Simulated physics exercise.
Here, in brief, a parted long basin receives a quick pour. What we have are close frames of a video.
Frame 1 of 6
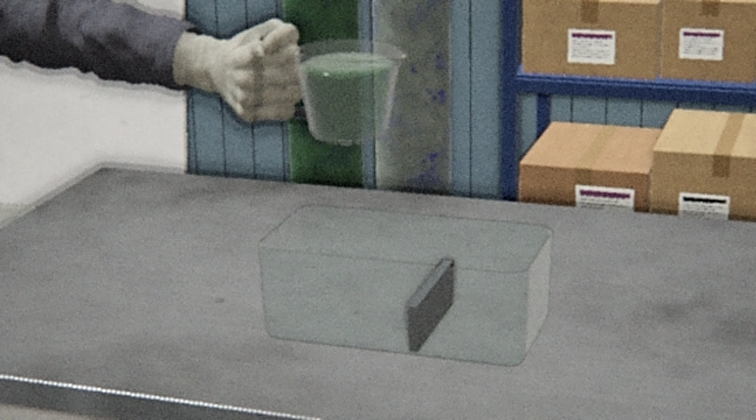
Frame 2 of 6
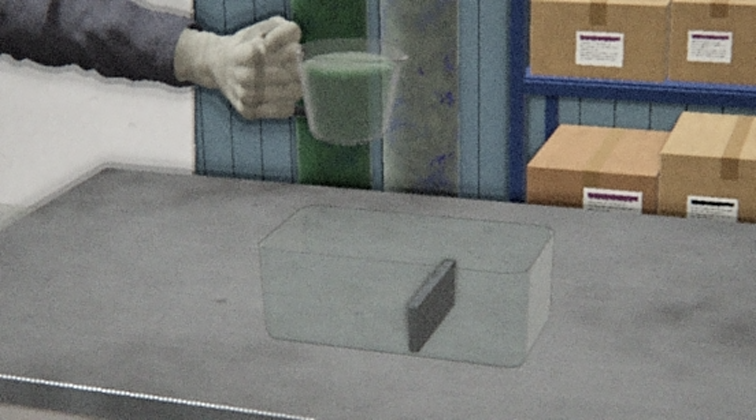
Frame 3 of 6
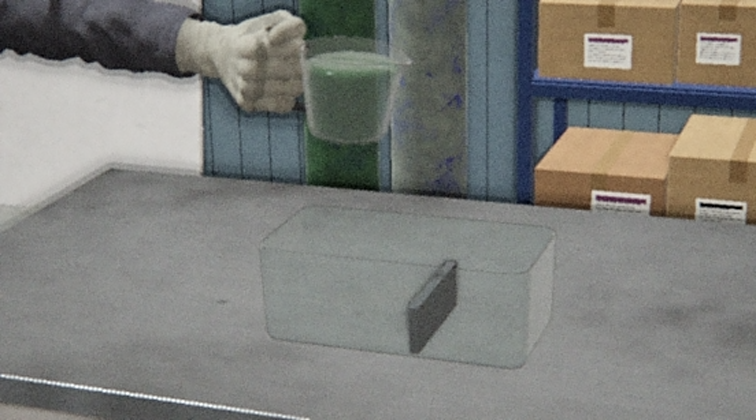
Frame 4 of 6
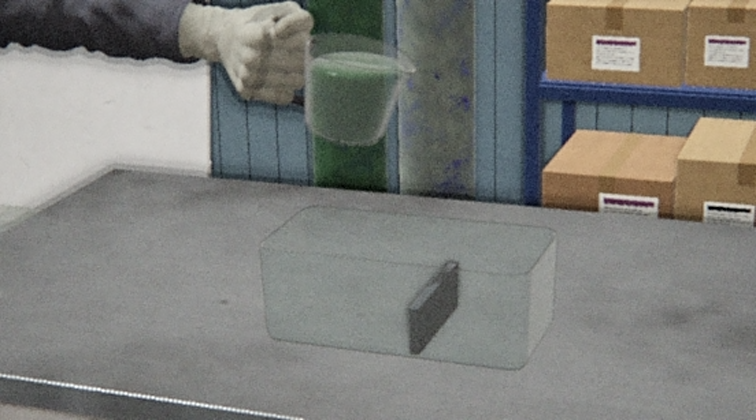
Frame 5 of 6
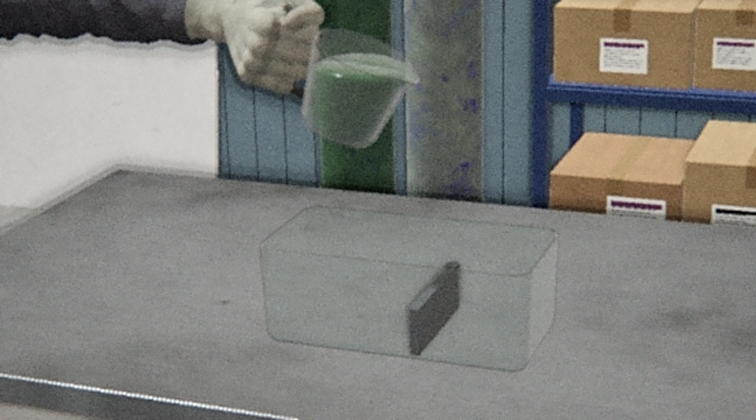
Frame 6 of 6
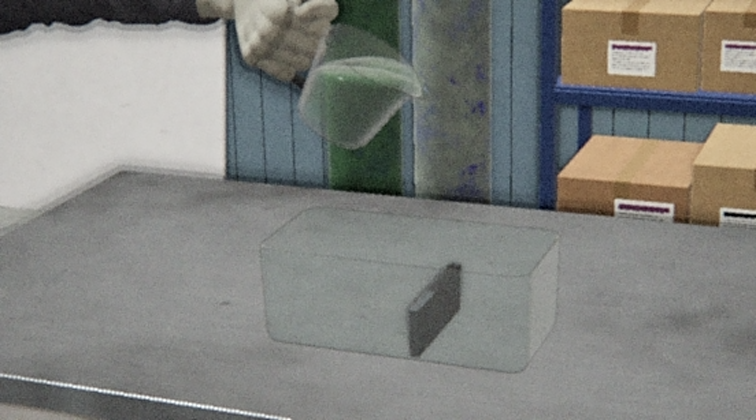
At a grey workbench, a gloved hand steadily tilting a clear cup of green liquid rightward above a transparent divided basin.
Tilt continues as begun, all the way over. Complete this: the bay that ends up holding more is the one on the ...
... right.
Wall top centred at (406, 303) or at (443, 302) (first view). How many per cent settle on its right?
It would come to roughly 85 per cent the first time and roughly 70 per cent the second.
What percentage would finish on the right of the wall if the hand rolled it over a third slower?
Roughly 85 percent.
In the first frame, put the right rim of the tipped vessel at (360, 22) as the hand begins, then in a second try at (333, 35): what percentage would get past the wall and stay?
Roughly 30 % the first time and roughly 5 % the second.
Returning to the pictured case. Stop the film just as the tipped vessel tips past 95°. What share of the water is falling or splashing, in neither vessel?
Roughly 35 percent.
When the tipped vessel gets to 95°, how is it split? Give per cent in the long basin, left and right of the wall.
Some 0 per cent left and 25 right.
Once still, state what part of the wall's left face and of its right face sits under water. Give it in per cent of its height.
I get 10 % for the left and 50 % for the right.
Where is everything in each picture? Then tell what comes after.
It leans 0°; its right rim is at (406, 56); the water meets the walls at (305, 60) and (396, 66); the long basin's rim runs from (280, 226) to (541, 251); the wall's top is at (431, 284), in the first picture.
It leans 1°; its right rim is at (408, 57); the water meets the walls at (306, 59) and (398, 66), in the second picture.
It leans 6°; its right rim is at (412, 62); the water meets the walls at (309, 58) and (401, 68), in the third picture.
It leans 13°; its right rim is at (416, 70); the water meets the walls at (314, 58) and (407, 70), in the fourth picture.
It leans 22°; its right rim is at (420, 82); the water meets the walls at (316, 63) and (416, 74), in the fifth picture.
It leans 33°; its right rim is at (422, 96); the water meets the walls at (315, 71) and (421, 86); 2 per cent is over the edge, in the sixth picture.
A moment on, the tilt is 95° and 38 per cent is still to pour, 0 is left of the wall and 26 right of it.
Next, the tilt is 109° and 3 per cent is still to pour, 8 is left of the wall and 78 right of it.
Then the tilt is 109° and 0 per cent is still to pour, 16 is left of the wall and 80 right of it.
Later the tilt is 109° and 0 per cent is still to pour, 16 is left of the wall and 81 right of it.
Finally, 16 per cent lies left of the wall, 80 right of it and 3 outside.
